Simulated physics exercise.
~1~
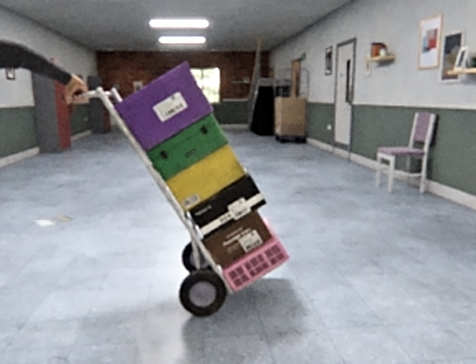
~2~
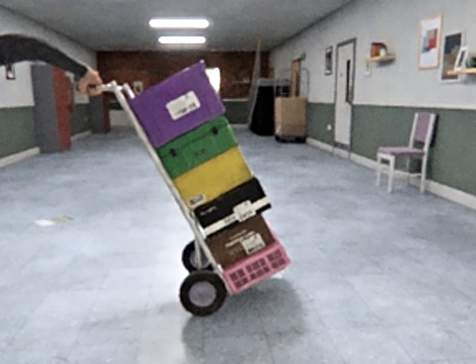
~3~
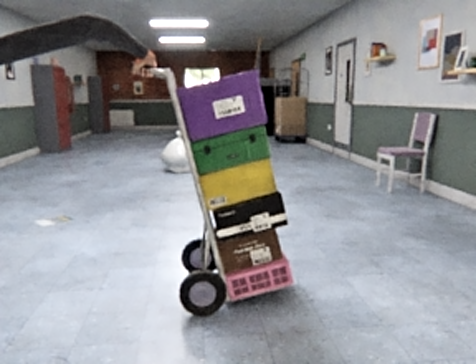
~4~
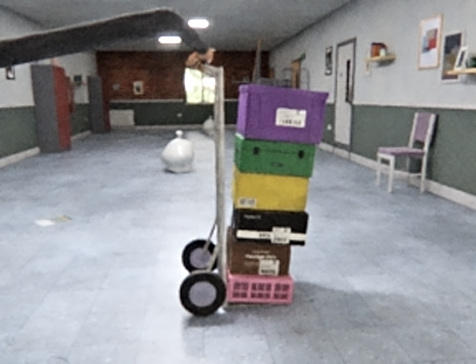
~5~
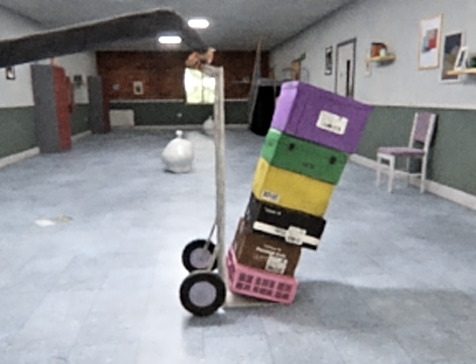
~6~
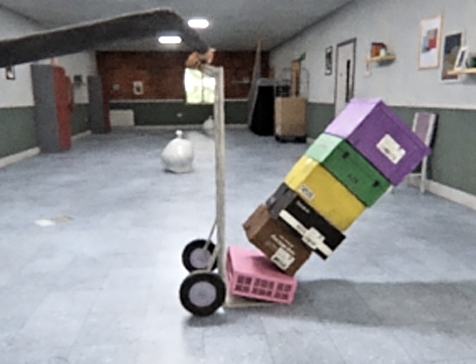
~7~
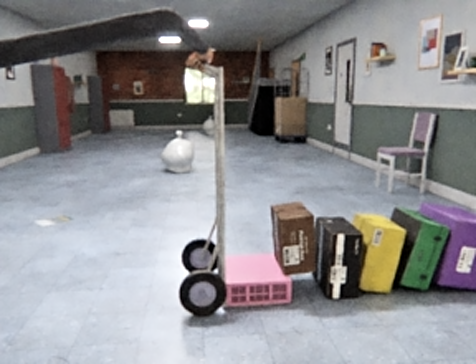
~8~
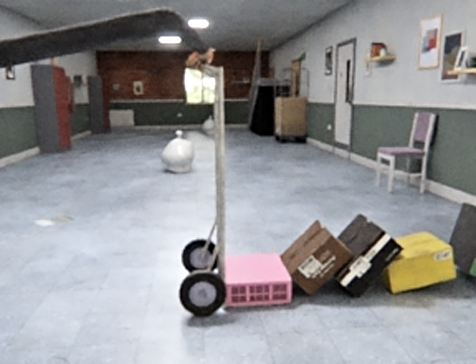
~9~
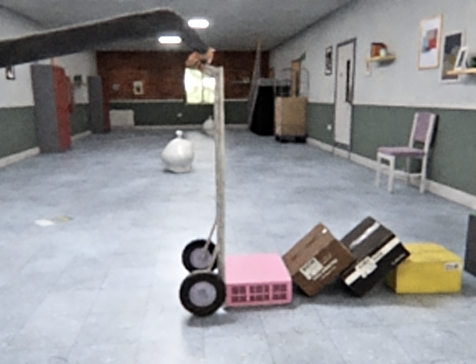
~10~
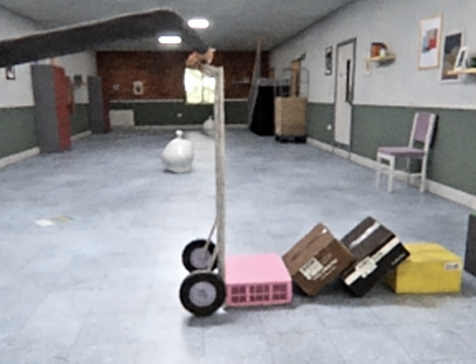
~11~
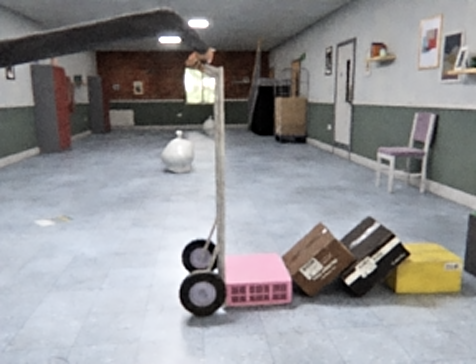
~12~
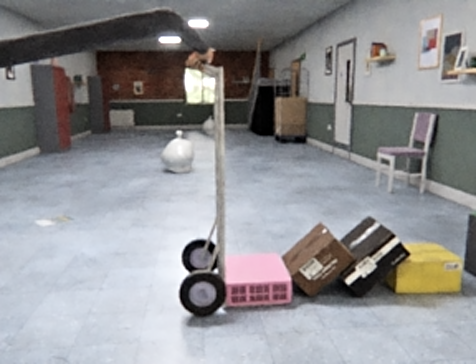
In a long room, an arm tips a hand truck upright and stacked boxes topple right.
